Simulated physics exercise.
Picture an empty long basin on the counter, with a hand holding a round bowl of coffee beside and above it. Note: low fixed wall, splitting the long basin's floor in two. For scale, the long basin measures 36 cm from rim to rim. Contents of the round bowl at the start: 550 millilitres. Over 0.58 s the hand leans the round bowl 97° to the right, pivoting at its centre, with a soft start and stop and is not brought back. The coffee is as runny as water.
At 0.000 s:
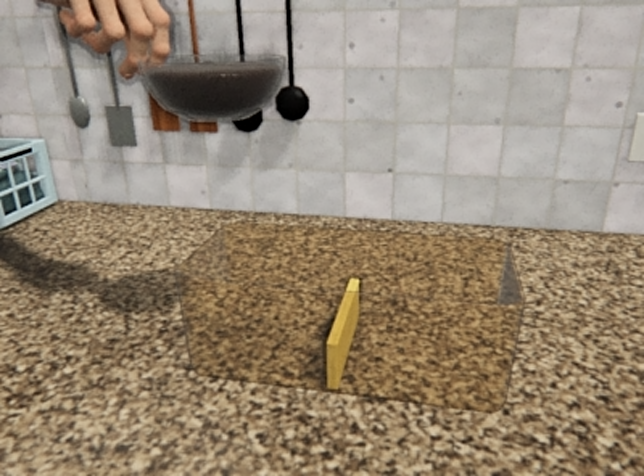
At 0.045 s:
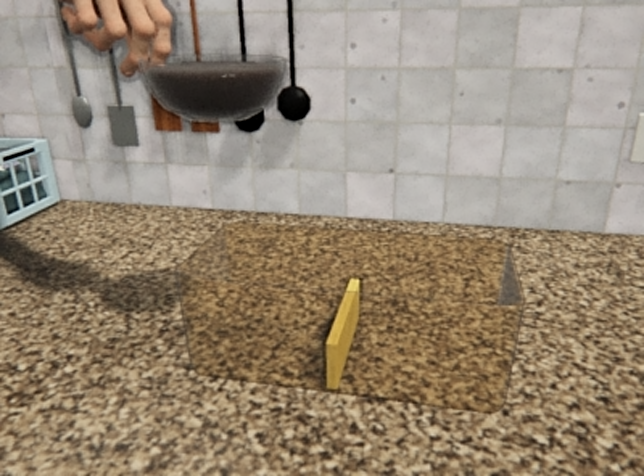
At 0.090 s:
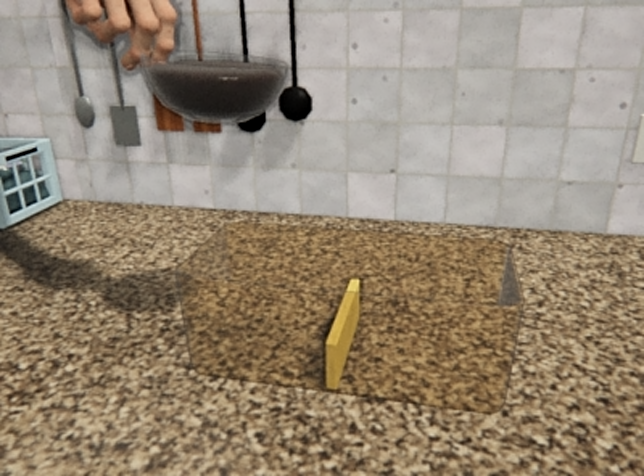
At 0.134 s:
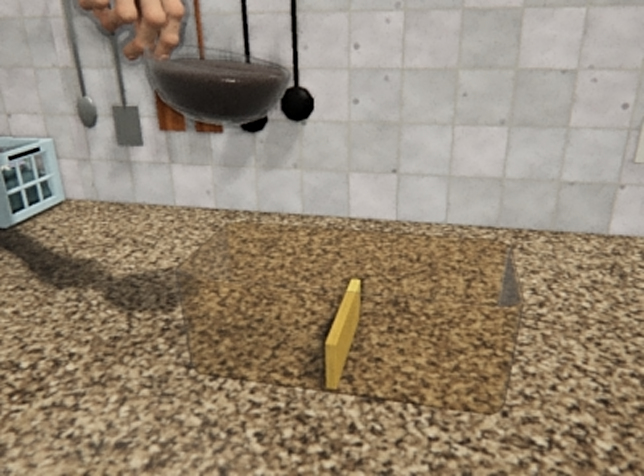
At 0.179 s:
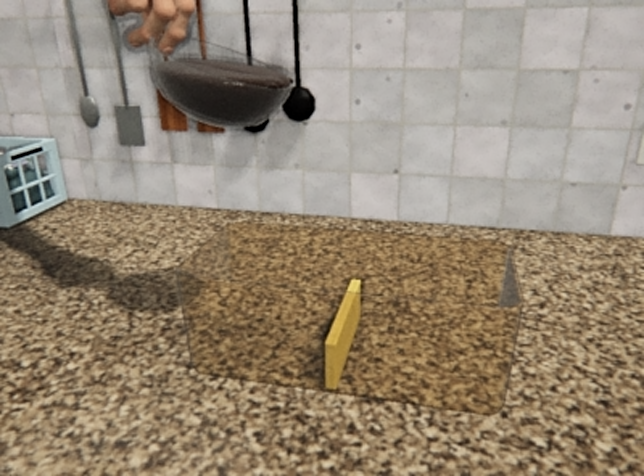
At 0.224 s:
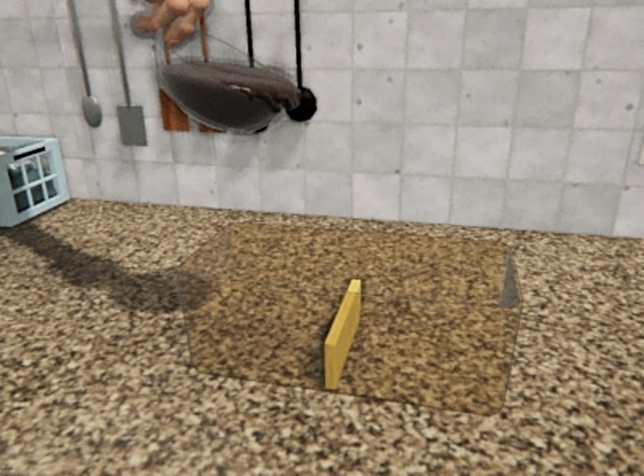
The clip opens on a hand holding a round bowl of dark liquid above a speckled counter, up and to the left of an empty see-through basin with a yellow divider. The bowl stays nearly level at first, then the hand leans it steadily further to the right.
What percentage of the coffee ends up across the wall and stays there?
About 54 per cent.
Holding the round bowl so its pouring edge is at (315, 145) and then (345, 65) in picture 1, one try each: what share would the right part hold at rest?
Try 1: 70 %; try 2: 90 %.
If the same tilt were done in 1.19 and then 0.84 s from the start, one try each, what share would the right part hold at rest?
I'd say 65 percent on the first go, 60 percent on the next.
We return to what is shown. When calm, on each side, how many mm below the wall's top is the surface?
Measured: Left around 50 mm, right around 48 mm.
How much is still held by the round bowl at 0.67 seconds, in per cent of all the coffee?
0 %.
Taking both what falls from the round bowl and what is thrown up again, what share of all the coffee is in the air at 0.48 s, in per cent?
Close to 58 per cent, I'd say.
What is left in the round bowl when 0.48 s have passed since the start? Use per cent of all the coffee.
9 %.
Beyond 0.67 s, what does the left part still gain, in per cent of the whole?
3 %.
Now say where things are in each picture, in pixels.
In the first frame, tilt 0°; pouring edge (282, 61); surface from (156, 68) to (281, 68); the long basin's rim runs from (202, 247) to (516, 271); the wall's top is at (345, 309).
In the second frame, tilt 1°; pouring edge (283, 63); surface from (157, 67) to (281, 69).
In the third frame, tilt 6°; pouring edge (285, 69); surface from (158, 64) to (283, 72).
In the fourth frame, tilt 12°; pouring edge (287, 78); surface from (162, 62) to (285, 76).
In the fifth frame, tilt 21°; pouring edge (288, 90); surface from (167, 63) to (287, 85); 2 per cent is over the edge.
In the sixth frame, tilt 32°; pouring edge (287, 105); surface from (172, 66) to (274, 84); 9 per cent is over the edge.
Then, 0.48 s in, the tilt is 90° and 9 per cent is still to pour, 8 is left of the wall and 26 right of it.
Then, 0.67 s in, the tilt is 97° and 0 per cent is still to pour, 41 is left of the wall and 55 right of it.
Then, 0.87 s in, the tilt is 97° and 0 per cent is still to pour, 44 is left of the wall and 54 right of it.
Then, 1.08 s in, the tilt is 97° and 0 per cent is still to pour, 44 is left of the wall and 54 right of it.
Finally, 44 per cent lies left of the wall, 54 right of it and 1 outside.
